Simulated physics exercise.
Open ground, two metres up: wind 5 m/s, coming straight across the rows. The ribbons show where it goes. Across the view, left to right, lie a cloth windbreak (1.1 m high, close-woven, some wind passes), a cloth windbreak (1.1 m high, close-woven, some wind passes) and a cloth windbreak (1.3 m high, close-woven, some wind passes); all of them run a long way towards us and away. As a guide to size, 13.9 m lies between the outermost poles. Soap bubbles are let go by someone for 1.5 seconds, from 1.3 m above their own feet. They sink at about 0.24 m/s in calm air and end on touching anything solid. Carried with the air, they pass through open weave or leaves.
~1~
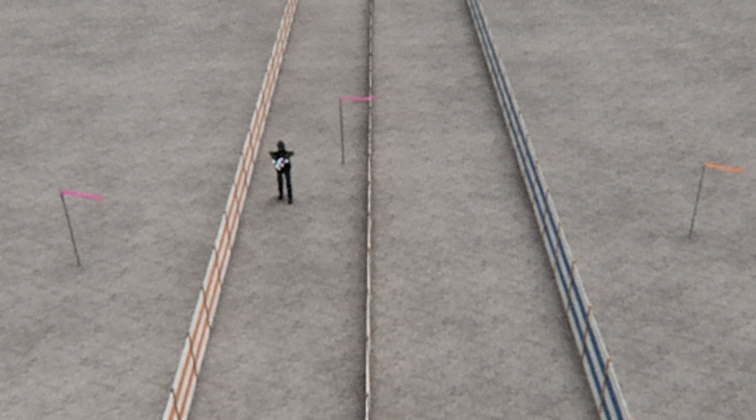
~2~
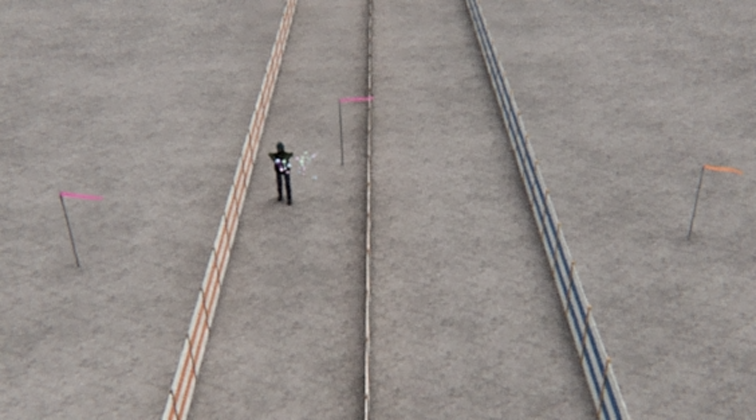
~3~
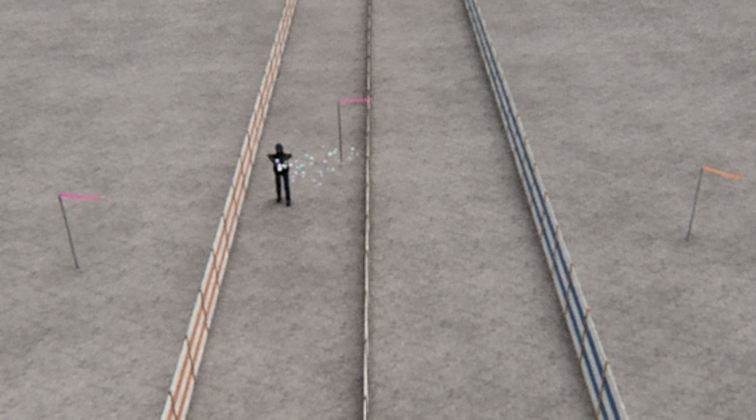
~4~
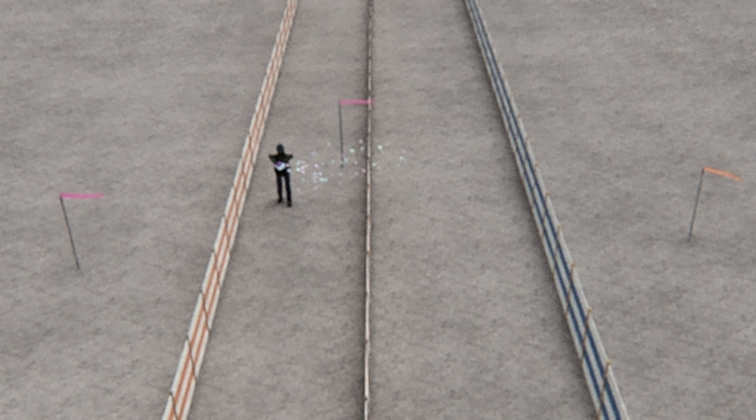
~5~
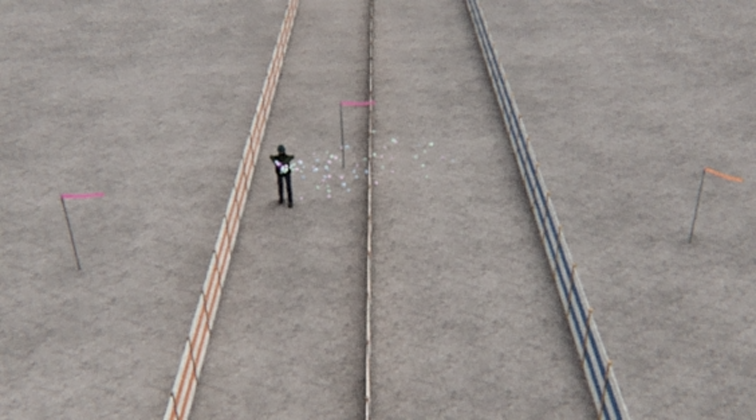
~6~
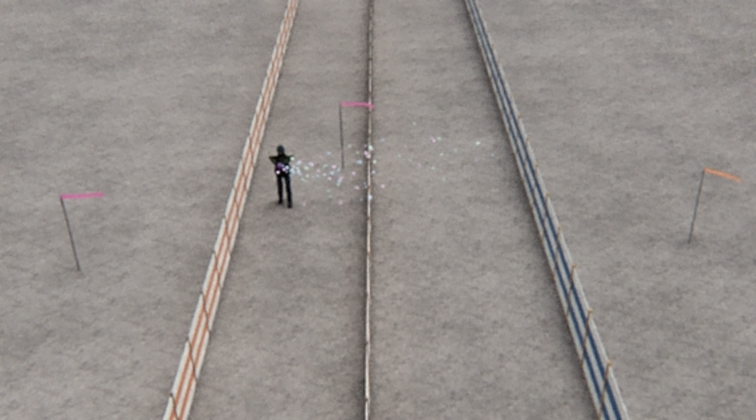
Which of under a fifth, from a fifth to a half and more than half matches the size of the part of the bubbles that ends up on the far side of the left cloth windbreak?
The match is not even a fifth.
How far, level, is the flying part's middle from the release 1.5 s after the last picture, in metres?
My estimate would be some 4.0 metres.
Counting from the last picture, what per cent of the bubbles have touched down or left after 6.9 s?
I'd put it close to 65 percent.
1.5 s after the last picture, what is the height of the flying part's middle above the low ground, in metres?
1.2 m.
Then, 1.5 s after the last picture, 0 % is beyond the left cloth windbreak; 3 % has touched down or left; the middle of what still flies is 1.2 m above the low ground, near (451, 167).
Then, 3.0 s after the last picture, 0 % is beyond the left cloth windbreak; 18 % has touched down or left; the middle of what still flies is 1.2 m above the low ground, near (598, 167).
Then, 6.9 s after the last picture, 0 % is beyond the left cloth windbreak; 63 % has touched down or left.
Then, 19.0 s after the last picture, 0 % is beyond the left cloth windbreak; 100 % has touched down or left.
Then, 44.0 s after the last picture, 0 % is beyond the left cloth windbreak; 100 % has touched down or left.
